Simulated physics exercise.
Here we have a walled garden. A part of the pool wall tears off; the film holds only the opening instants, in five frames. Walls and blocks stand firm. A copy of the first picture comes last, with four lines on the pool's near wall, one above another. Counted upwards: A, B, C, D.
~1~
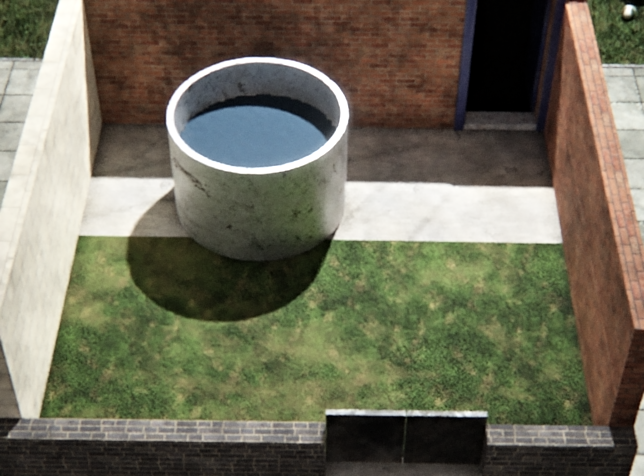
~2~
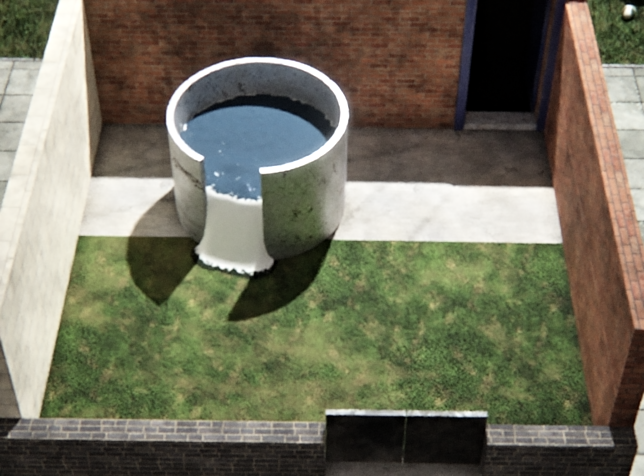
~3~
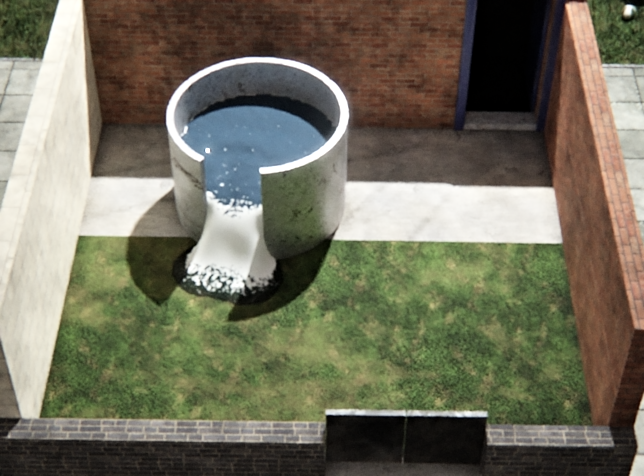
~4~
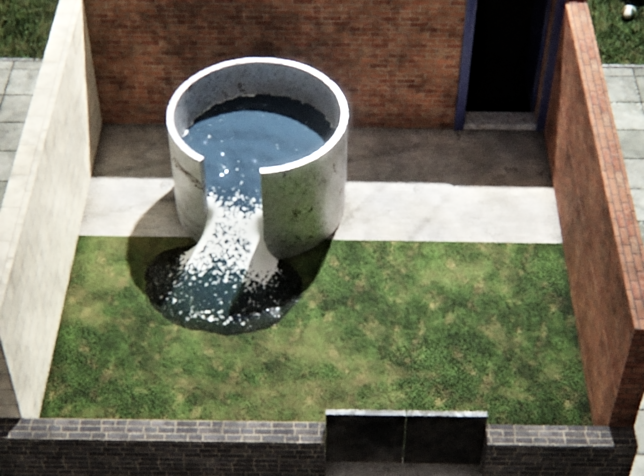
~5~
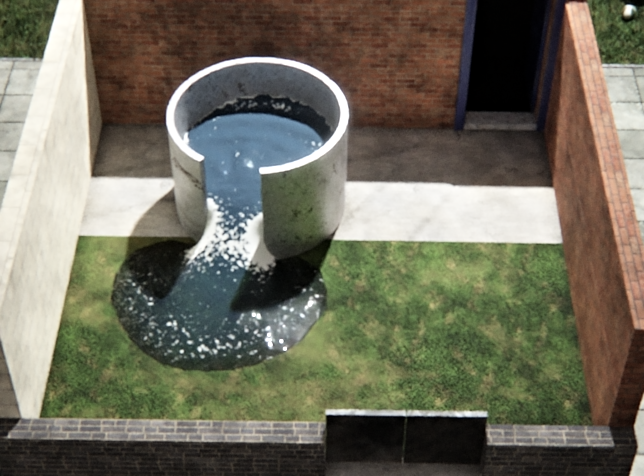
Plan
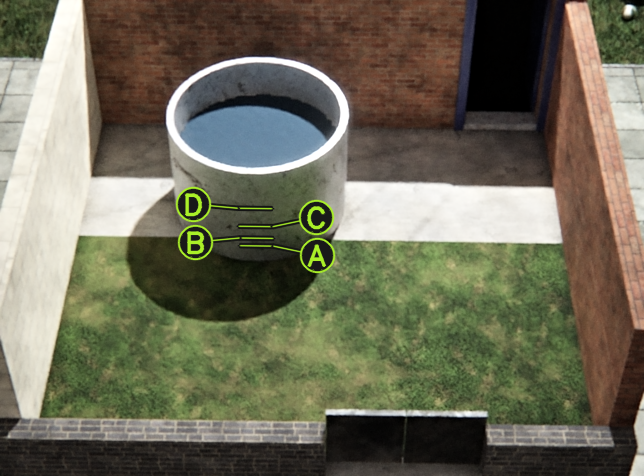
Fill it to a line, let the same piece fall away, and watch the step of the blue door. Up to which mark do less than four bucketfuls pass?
The limit is D.
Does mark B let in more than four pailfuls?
No, that is safe.
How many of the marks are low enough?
All of them.
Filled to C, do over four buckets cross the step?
No, that is safe.
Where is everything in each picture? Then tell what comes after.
Water in the pool at rest, its middle at (259, 145); foot of the blue doorway at (500, 130); shut gate at (406, 420).
Water covers 1 % of the ground and shows as far out as (199, 247).
Water covers 3 % of the ground and shows as far out as (255, 297).
Water covers 6 % of the ground and shows as far out as (175, 316).
Water covers 12 % of the ground and shows as far out as (164, 355).
On the marked copy, A at (256, 245); B at (256, 238); C at (255, 226); D at (254, 208); from the bottom up A, B, C, D.
Choosing A, nothing gets over.
Choosing B, nothing gets over.
Choosing C, nothing gets over.
Choosing D, a bucket or two gets in.
